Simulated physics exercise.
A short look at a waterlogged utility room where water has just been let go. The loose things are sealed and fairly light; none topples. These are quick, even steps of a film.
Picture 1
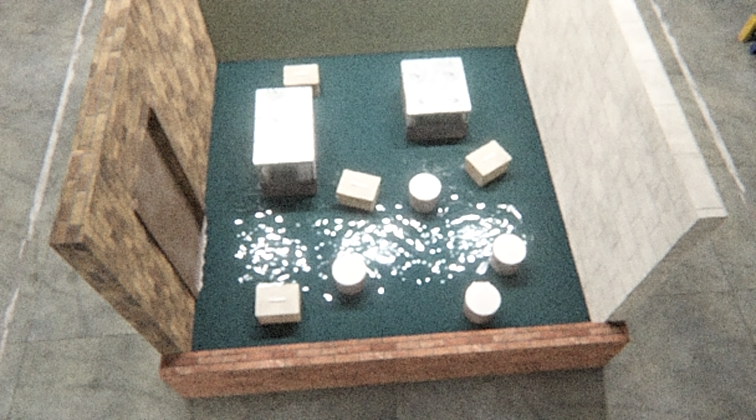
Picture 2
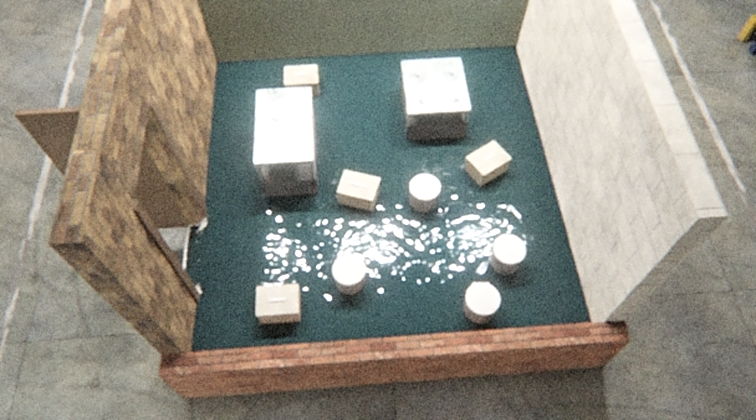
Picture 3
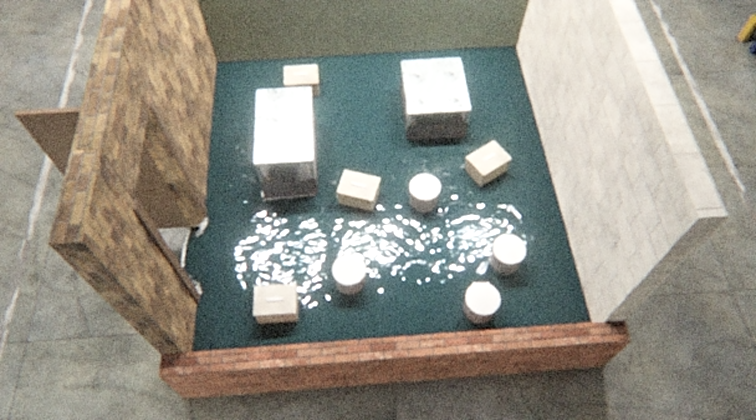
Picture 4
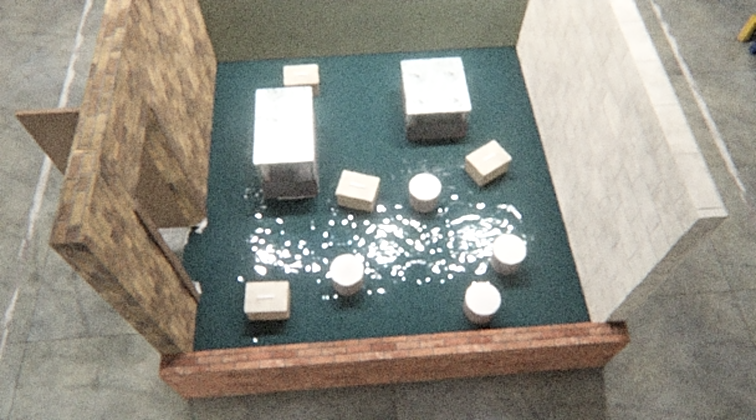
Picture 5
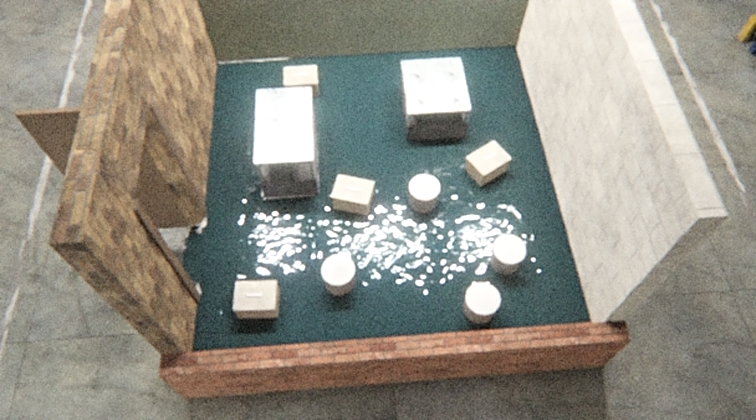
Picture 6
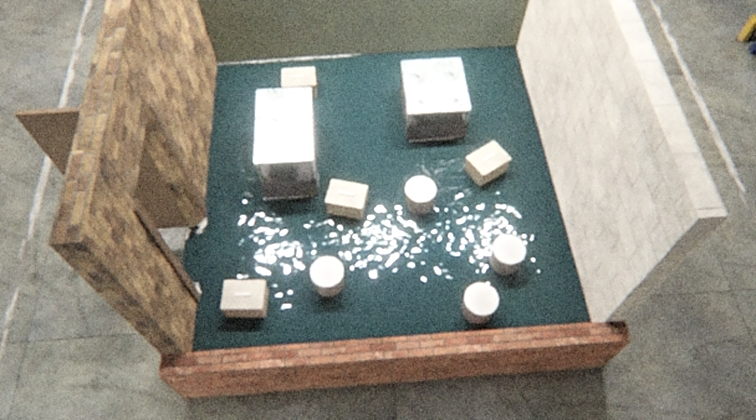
A brown door in the left wall swings outward, then several floating containers drift left.
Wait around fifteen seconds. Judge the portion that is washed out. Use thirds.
It is between one and two thirds.
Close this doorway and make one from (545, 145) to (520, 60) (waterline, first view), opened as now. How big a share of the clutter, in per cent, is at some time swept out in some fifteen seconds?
About 60 per cent.
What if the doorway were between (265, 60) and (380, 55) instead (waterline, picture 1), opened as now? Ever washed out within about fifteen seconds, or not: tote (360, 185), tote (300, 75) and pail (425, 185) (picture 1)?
As listed: Through, yes, gone.
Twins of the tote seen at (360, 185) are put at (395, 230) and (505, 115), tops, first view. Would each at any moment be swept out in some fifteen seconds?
In that order: Gone, still in.
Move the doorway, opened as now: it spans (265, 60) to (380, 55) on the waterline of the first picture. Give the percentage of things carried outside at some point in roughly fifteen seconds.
Near 40 in a hundred.
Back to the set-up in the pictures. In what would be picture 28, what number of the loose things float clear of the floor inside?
5 of them.
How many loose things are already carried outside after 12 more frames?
I count 3.
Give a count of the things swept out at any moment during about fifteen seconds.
The number is 5.
A moment on, 0 of 8 are out; 8 afloat.
Next, 3 of 8 are out; 5 afloat.
Later, 3 of 8 are out; 5 afloat.
In the end, 5 of 8 are out; 3 afloat.
